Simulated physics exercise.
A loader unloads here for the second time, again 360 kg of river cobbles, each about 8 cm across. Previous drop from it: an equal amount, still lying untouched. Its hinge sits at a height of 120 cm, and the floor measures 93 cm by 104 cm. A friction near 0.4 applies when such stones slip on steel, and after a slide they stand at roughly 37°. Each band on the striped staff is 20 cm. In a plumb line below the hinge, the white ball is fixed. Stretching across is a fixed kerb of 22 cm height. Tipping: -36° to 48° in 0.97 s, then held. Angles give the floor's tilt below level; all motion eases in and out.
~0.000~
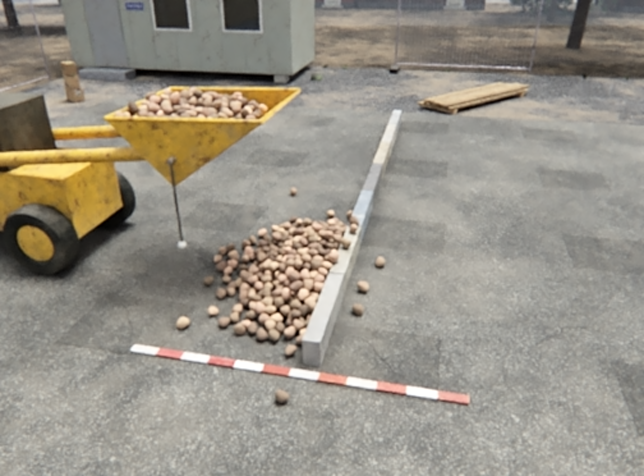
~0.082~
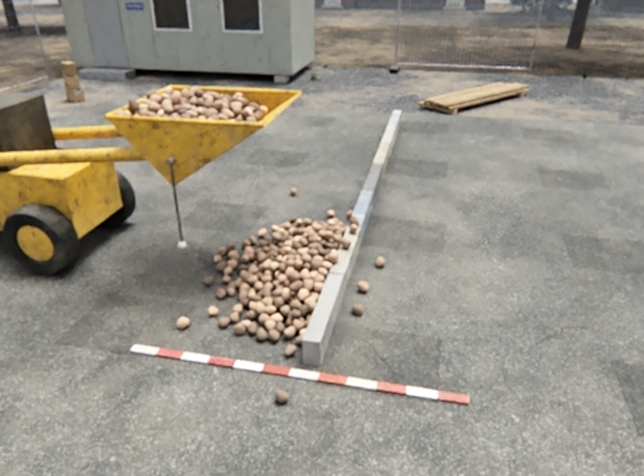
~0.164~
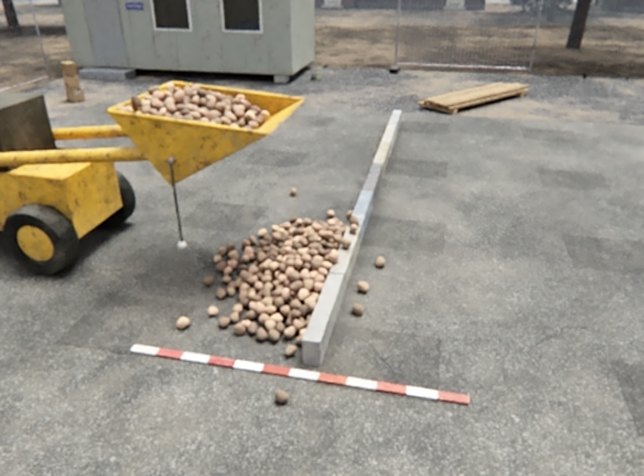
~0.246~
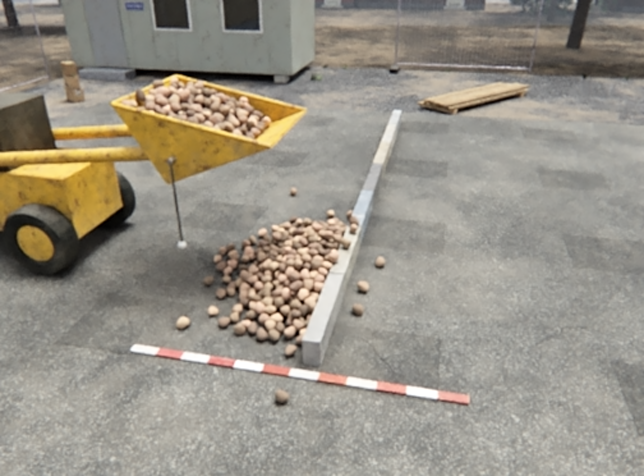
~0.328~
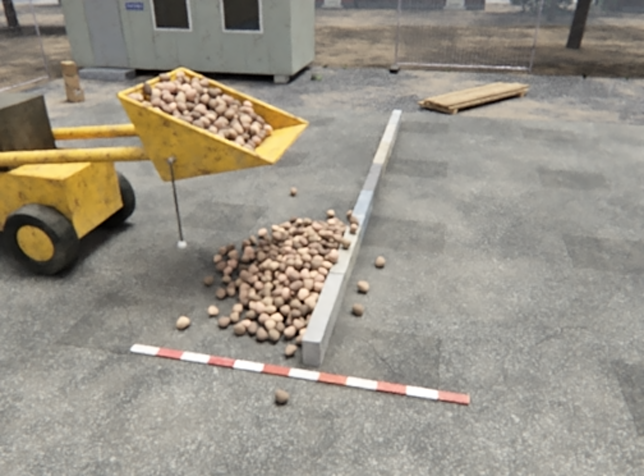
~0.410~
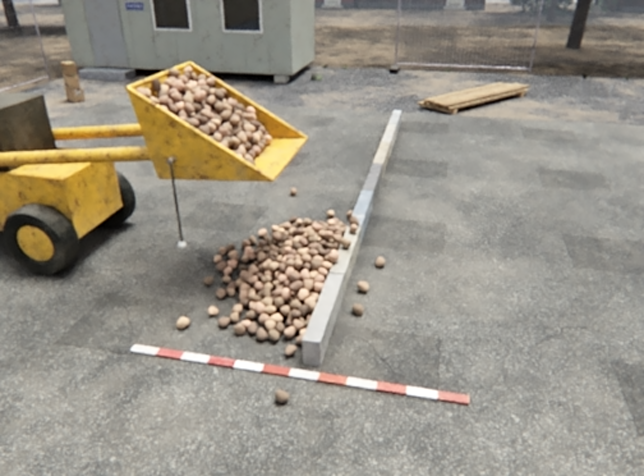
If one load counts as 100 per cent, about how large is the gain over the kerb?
Around 5 per cent.
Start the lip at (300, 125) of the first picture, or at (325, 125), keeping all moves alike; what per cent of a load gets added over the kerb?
First place: Roughly 25 %; second place: Roughly 50 %.
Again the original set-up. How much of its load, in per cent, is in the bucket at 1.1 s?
Around 45 in a hundred.
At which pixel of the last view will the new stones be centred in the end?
Middle: Approx. (279, 255) px.
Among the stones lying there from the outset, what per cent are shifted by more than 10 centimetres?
About 15 %.
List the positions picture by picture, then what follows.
Lip at (262, 122), floor tilted -36°, highest stones at (195, 98). The earlier load is highest near (327, 241), 28 cm above ground level, 99 % on this side of the kerb, 1 % over the kerb, in the first frame.
Lip at (264, 125), floor tilted -34°, highest stones at (187, 96); the stones move at 0.2 m/s on average, in the second frame.
Lip at (267, 134), floor tilted -30°, highest stones at (184, 95); the stones move at 0.3 m/s on average, in the third frame.
The bucket is at -23°, its lip at (271, 147); the top of the load is at (177, 90); the stones move at 0.4 m/s on average, in the fourth frame.
The bucket is at -14°, its lip at (273, 163); the top of the load is at (177, 84); the stones move at 0.5 m/s on average, in the fifth frame.
Lip at (273, 180), floor tilted -4°, highest stones at (183, 80); the stones move at 0.6 m/s on average, in the sixth frame.
After 0.7 s the floor is at 35°; in per cent of one load, 100 in the bucket, 99 on this side of the kerb, 1 over the kerb; the foremost stones are at (353, 254).
After 1.1 s the floor is at 48°; in per cent of one load, 47 in the bucket, 152 on this side of the kerb, 1 over the kerb; the foremost stones are at (353, 254).
After 1.4 s the floor is at 48°; in per cent of one load, 3 in the bucket, 194 on this side of the kerb, 4 over the kerb; the foremost stones are at (374, 275).
After 4.0 s the floor is at 48°; in per cent of one load, 0 in the bucket, 194 on this side of the kerb, 6 over the kerb; the foremost stones are at (447, 303). Net gain over the kerb, 5.
